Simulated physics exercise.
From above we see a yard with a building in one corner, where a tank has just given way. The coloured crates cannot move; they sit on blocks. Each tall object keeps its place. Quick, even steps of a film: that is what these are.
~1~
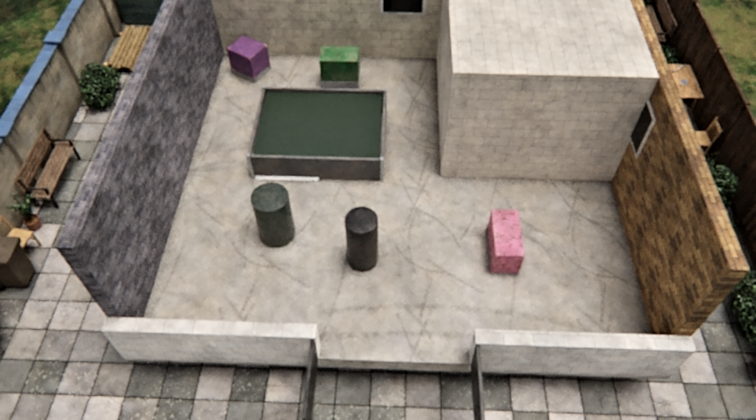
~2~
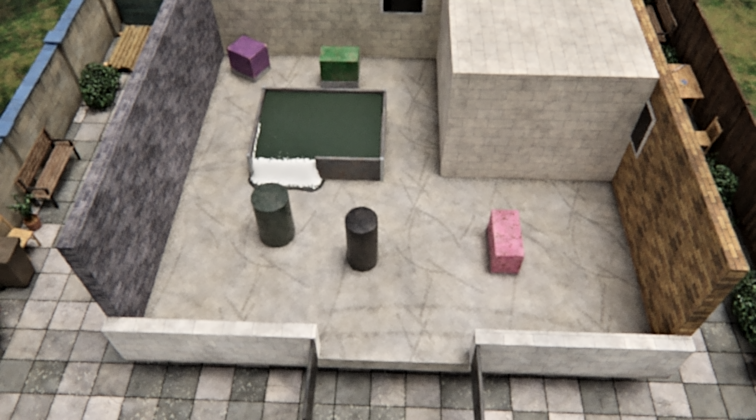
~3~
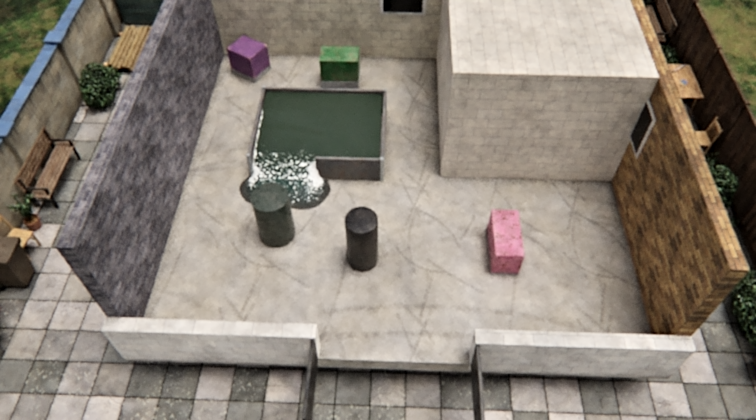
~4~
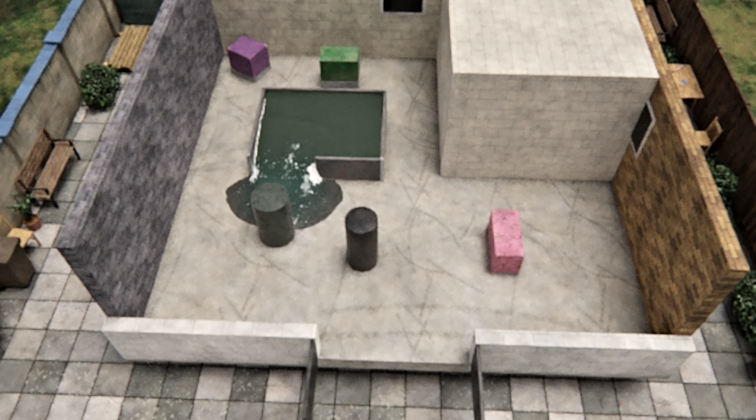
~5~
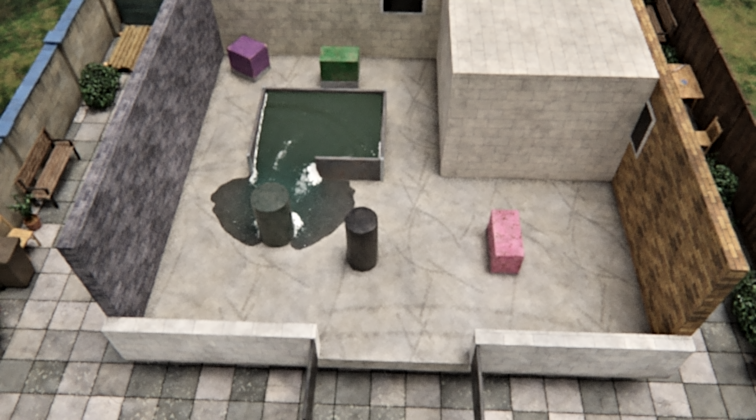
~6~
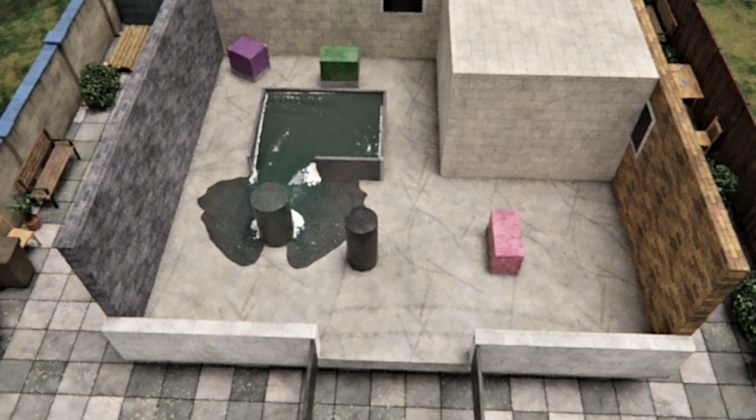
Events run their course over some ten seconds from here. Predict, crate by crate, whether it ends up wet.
The purple crate has a tall enough plinth. The pink crate has too short a plinth. The green crate has a tall enough plinth.
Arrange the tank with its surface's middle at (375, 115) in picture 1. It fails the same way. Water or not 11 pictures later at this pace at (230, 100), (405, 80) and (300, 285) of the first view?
First unwetted; next unwetted; last drenched.
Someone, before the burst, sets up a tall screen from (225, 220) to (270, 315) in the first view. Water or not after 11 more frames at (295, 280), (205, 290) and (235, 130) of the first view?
Outcome by spot, in order - watered, unwatered, unwatered.
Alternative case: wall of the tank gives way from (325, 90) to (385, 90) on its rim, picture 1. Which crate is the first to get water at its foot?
That would be the green crate, reached first.
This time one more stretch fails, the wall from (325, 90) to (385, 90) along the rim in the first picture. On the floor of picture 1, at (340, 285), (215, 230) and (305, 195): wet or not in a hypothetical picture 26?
In the order given, the spots are not soaked, not soaked and not soaked.
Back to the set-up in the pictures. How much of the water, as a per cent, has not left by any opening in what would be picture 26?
Roughly 96 per cent.
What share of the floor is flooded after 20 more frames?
I reckon around 40 %.
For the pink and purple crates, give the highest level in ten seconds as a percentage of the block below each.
Near 370 and 40 in a hundred.
A moment on, water covers 20 % of the floor; the purple crate not reached, the pink crate not reached, the green crate not reached.
Next, water covers 30 % of the floor; the purple crate not reached, the pink crate not reached, the green crate not reached.
Then, water covers 40 % of the floor; the purple crate not reached, the pink crate water round its plinth, the green crate not reached.
Later, water covers 65 % of the floor; the purple crate water round its plinth, the pink crate water round its plinth, the green crate not reached.
In the end, water covers 85 % of the floor; the purple crate stayed above the water, the pink crate was topped, the green crate stayed above the water.
